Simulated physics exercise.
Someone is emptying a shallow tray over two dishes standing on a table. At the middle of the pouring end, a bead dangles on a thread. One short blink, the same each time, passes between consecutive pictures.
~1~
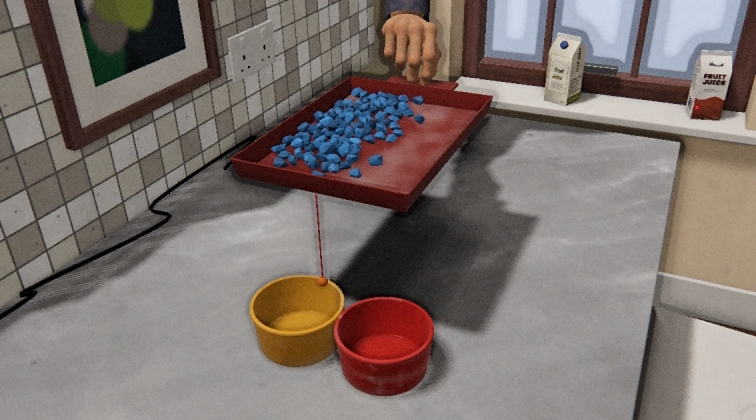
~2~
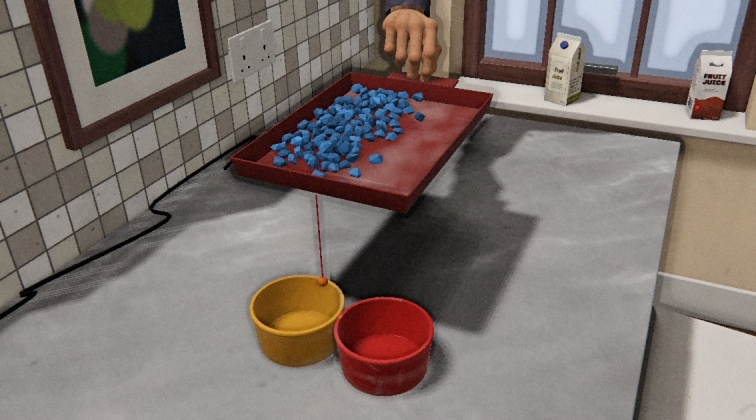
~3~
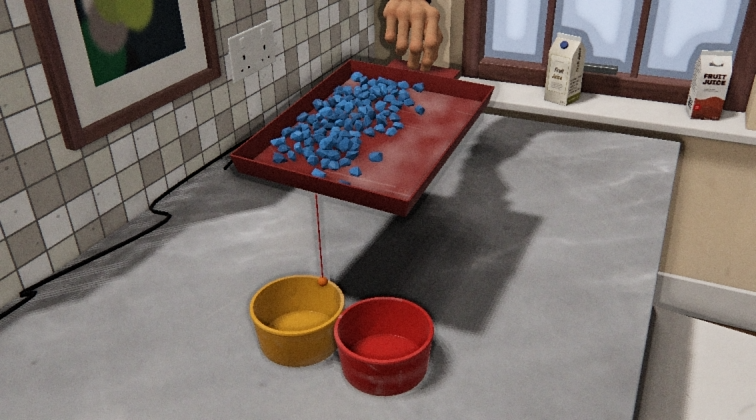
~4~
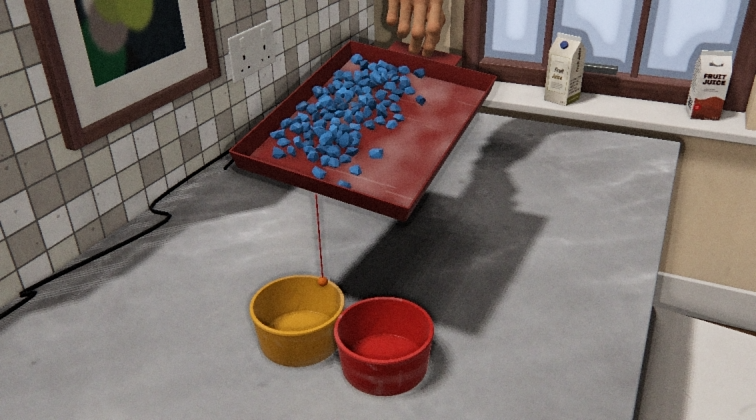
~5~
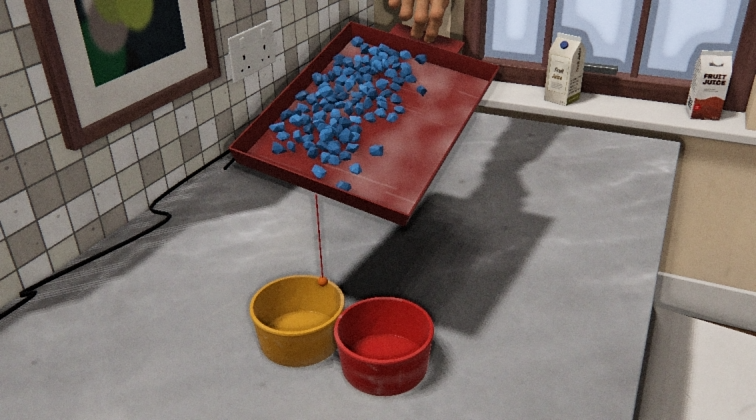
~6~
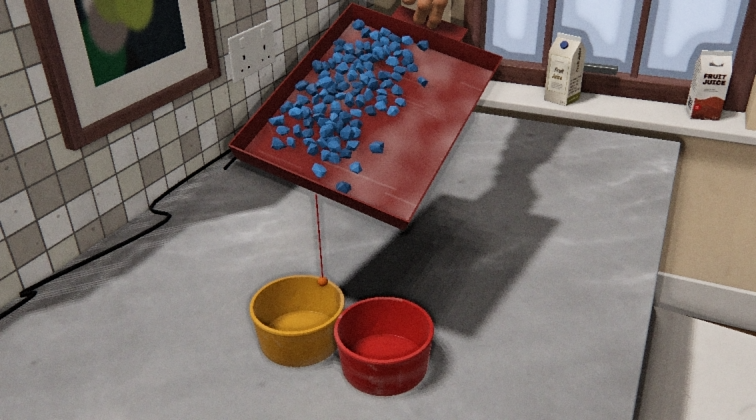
In this clip, a hand at the far edge of a red tray of blue stones raises that end, steepening the tray and dipping its right near corner, while the stones barely shift above still yellow and red dishes.
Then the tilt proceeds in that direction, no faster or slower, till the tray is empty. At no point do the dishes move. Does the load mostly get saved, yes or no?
Yes, most of it is saved.
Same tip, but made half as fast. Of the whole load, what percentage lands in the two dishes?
That works out at about 70 percent.
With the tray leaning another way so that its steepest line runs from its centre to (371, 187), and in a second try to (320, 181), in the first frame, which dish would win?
Outcome by order - one: Right side; two: Left side.
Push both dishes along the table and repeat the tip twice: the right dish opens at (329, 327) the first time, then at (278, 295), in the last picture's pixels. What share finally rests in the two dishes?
Close to 10 in a hundred first, close to 0 in a hundred second.
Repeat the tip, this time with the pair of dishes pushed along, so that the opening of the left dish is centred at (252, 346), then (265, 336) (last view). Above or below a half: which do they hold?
For the two tries in order: Not as much as half, not as much as half.
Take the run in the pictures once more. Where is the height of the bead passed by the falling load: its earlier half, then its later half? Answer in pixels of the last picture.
The opening part goes through (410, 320); what follows goes through (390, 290).
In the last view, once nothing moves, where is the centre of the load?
(391, 355).
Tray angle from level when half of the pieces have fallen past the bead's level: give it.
It has tipped about 90 degrees.
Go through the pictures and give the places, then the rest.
In the first picture, corners of the pouring end at (237, 157) and (405, 191), level; middle of the load at (355, 129), aquarium stones; left dish at (275, 345); right dish at (364, 374); bead on its thread at (323, 281).
In the second picture, corners of the pouring end at (237, 156) and (405, 193), level; middle of the load at (355, 127).
In the third picture, corners of the pouring end at (236, 154) and (406, 197), tipped barely, lowest at the right corner; middle of the load at (355, 121).
In the fourth picture, corners of the pouring end at (236, 150) and (406, 204), tipped a little, lowest at the right corner; middle of the load at (355, 111).
In the fifth picture, corners of the pouring end at (235, 146) and (406, 210), tipped clearly, lowest at the right corner; middle of the load at (356, 102).
In the sixth picture, corners of the pouring end at (235, 144) and (406, 216), tipped clearly, lowest at the right corner; middle of the load at (356, 93); left dish at (275, 345); right dish at (364, 374).
Soon, tray tipped steeply; nearly all on the tray; a stray few in the air.
A while on, tray tipped past a quarter turn; a small part on the tray; about two thirds in the right dish; about a quarter outside both; a small part in the air.
Towards the end, tray tipped past a quarter turn; most in the right dish; about a quarter outside both.
Finally, tray tipped past a quarter turn; most in the right dish; none in the left dish; about a quarter outside both.
